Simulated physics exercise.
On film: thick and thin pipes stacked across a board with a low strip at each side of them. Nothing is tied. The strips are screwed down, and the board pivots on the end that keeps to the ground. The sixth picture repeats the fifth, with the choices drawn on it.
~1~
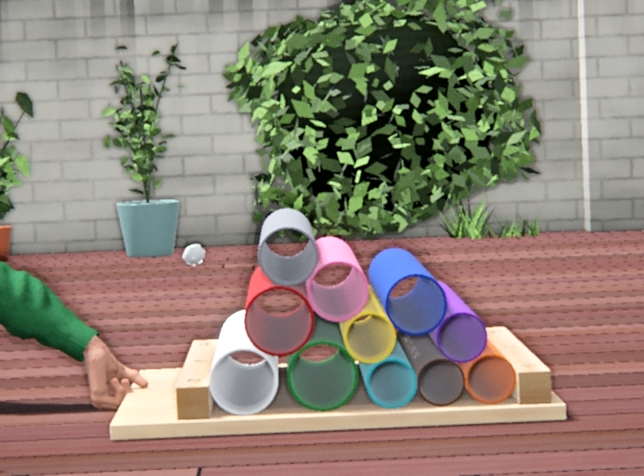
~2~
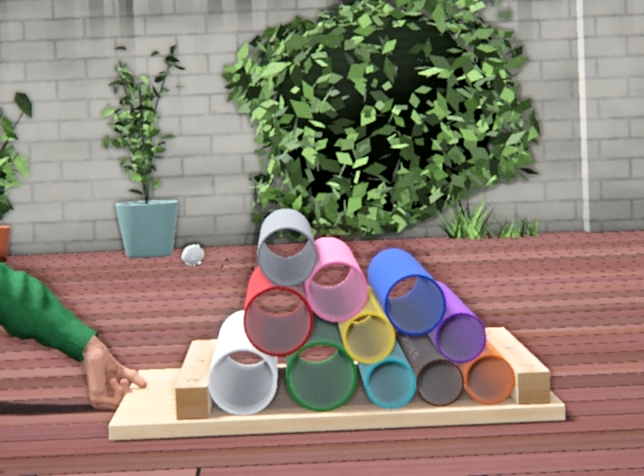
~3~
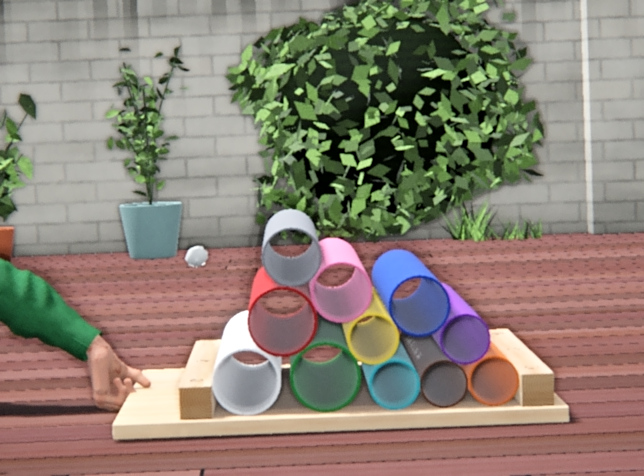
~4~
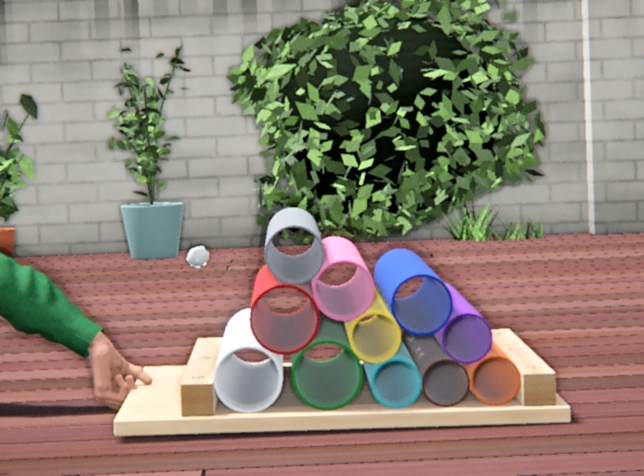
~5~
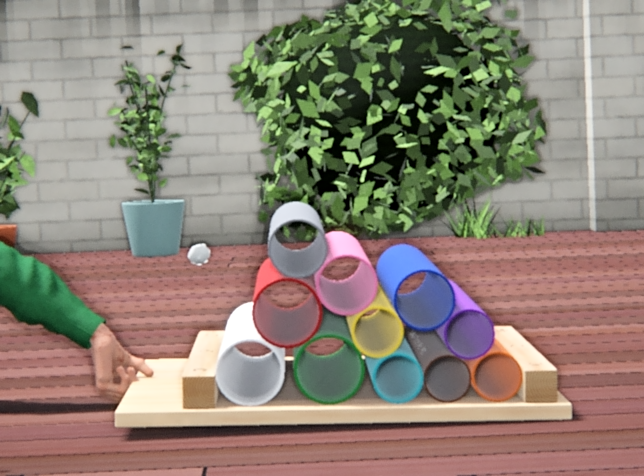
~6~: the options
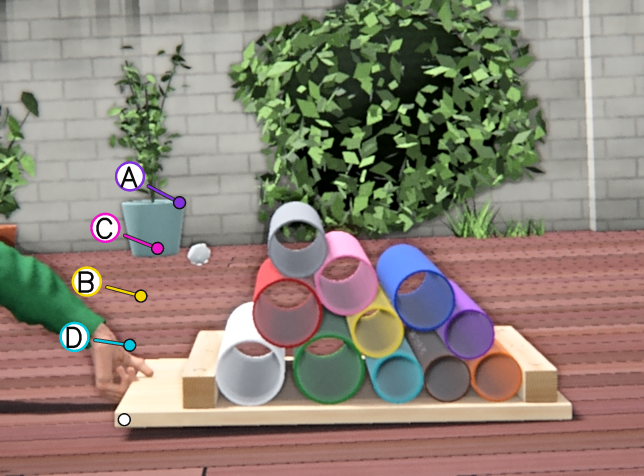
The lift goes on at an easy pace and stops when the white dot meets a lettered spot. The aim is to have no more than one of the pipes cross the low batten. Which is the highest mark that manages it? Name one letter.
Lift it to D and no more.
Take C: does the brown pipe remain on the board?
Yes, with C.
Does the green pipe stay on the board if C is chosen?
The green pipe: Yes.
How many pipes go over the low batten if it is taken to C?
The count is five.
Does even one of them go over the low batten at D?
No, at D.
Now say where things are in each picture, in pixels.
The first picture shows brown pipe (441, 382); orange pipe (490, 379); purple pipe (462, 337).
The second picture shows purple pipe (461, 338); yellow pipe (369, 338).
The third picture shows board (335, 379); white pipe (246, 381); pink pipe (342, 292).
The fourth picture shows board (337, 377); white pipe (248, 379); green pipe (327, 375).
The fifth picture shows board (338, 372); white pipe (250, 372); green pipe (329, 369).
On the marked copy, A at (180, 203); B at (141, 296); C at (157, 249); D at (130, 345); the white dot at (124, 420).
With D. Early on, board at 10°.
Further on, board at 11°.
At the end, board at 11°, none over the low batten.
As for the rest, A six over the low batten; B five over the low batten; C five over the low batten.
